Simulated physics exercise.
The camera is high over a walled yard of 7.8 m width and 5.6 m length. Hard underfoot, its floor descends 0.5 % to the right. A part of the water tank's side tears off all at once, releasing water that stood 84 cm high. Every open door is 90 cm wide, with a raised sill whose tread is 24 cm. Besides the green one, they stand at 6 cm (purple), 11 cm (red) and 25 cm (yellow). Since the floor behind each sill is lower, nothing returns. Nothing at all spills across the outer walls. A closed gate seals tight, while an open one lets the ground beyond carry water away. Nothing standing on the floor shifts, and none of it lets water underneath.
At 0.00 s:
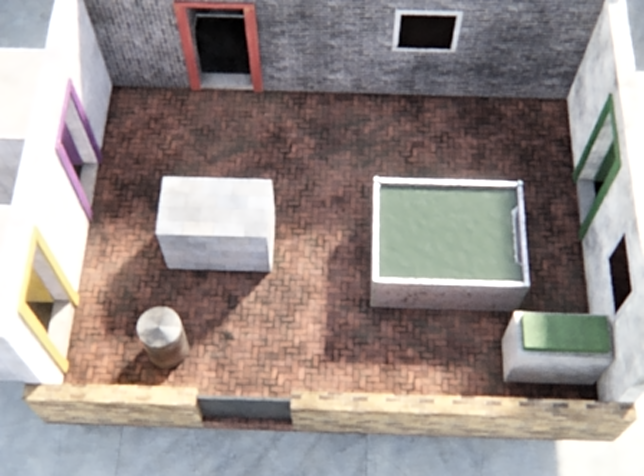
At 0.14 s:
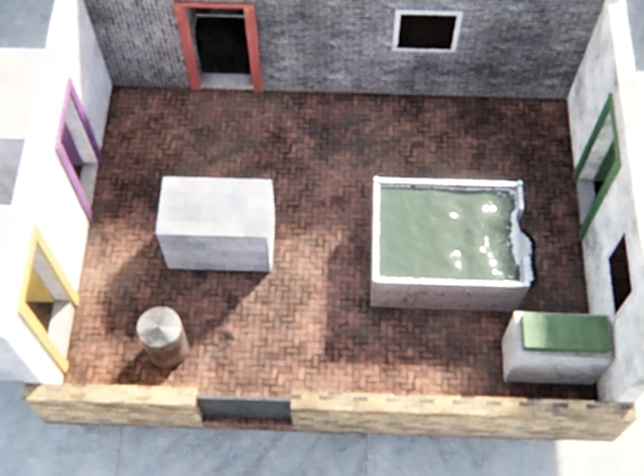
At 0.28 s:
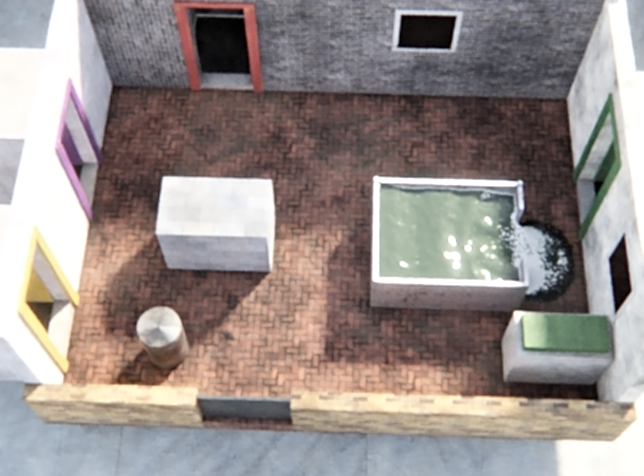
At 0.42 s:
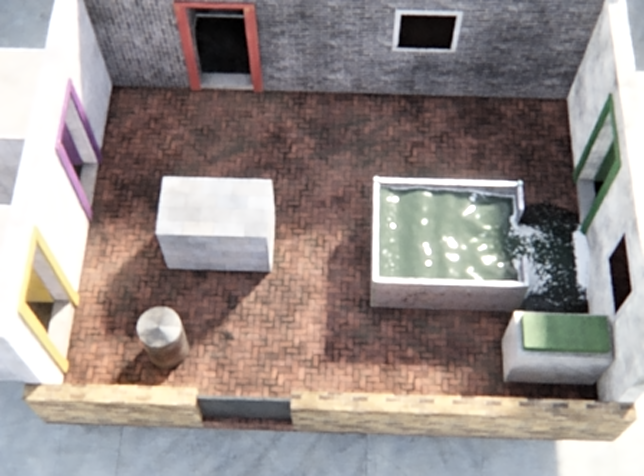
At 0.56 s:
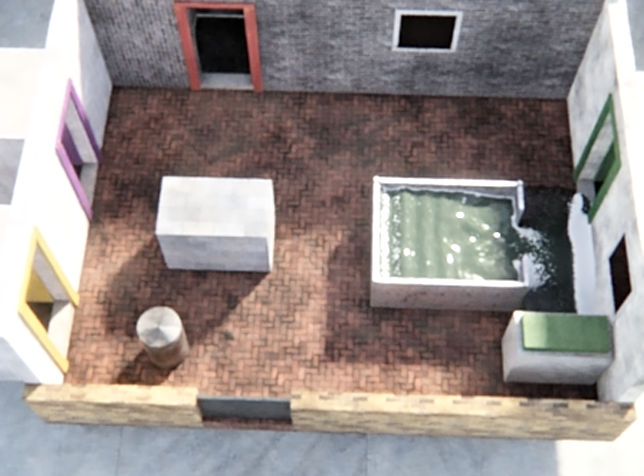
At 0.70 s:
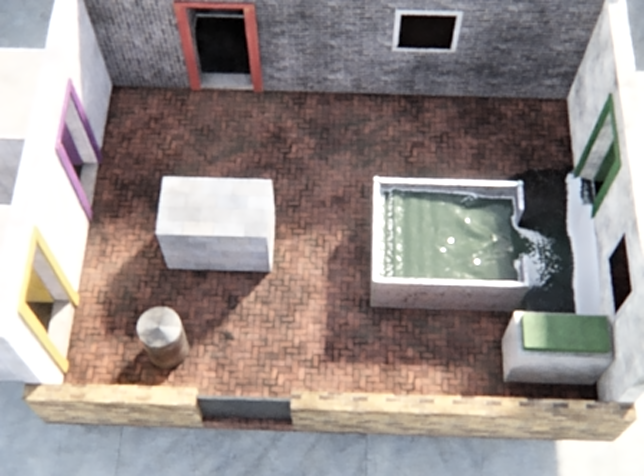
In this clip, a high view shows a walled brick courtyard where the right side of a still, green water tank breaks open, and water pours out, spreads to the right-hand wall and runs along it toward the green door.
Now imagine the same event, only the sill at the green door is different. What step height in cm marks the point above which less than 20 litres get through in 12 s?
The point is around 30 cm.
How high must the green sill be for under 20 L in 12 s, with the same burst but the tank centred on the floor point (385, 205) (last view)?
Then it needs to be around 36 cm high.
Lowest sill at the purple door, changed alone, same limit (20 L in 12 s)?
Purple door, minimum about 8.5 cm.
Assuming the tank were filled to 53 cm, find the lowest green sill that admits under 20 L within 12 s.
Step height: Approx. 17 cm.
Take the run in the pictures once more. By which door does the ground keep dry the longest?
Last in order comes the purple door.
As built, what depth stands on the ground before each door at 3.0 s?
Lab note, depth in cm: Purple 0; red 0; green 20; yellow 0.
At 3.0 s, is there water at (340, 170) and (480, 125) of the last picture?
Taking them in turn, they come out spared and submerged.
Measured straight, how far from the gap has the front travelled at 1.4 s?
Roughly 3.2 m from the gap.
After 1.4 s water covers 15 % of the floor, deepest (58 cm) near (577, 336); 29 cm at the green door, 32 litres in over its 15 cm sill.
After 3.0 s water covers 45 % of the floor, deepest (34 cm) near (577, 336); 20 cm at the green door, 103 litres in over its 15 cm sill.
After 12.0 s water covers 100 % of the floor, deepest (12 cm) near (330, 155); 6 cm at the green door, 127 litres in over its 15 cm sill.
At the green door as built, the water arrived by 0.6 s and peaked near 39 cm at 0.7 s.
With a sill of 24.5 cm, 42 litres would have come in within the 12 s; with 33 cm, 11 litres. So under 20 litres takes about 30 cm.
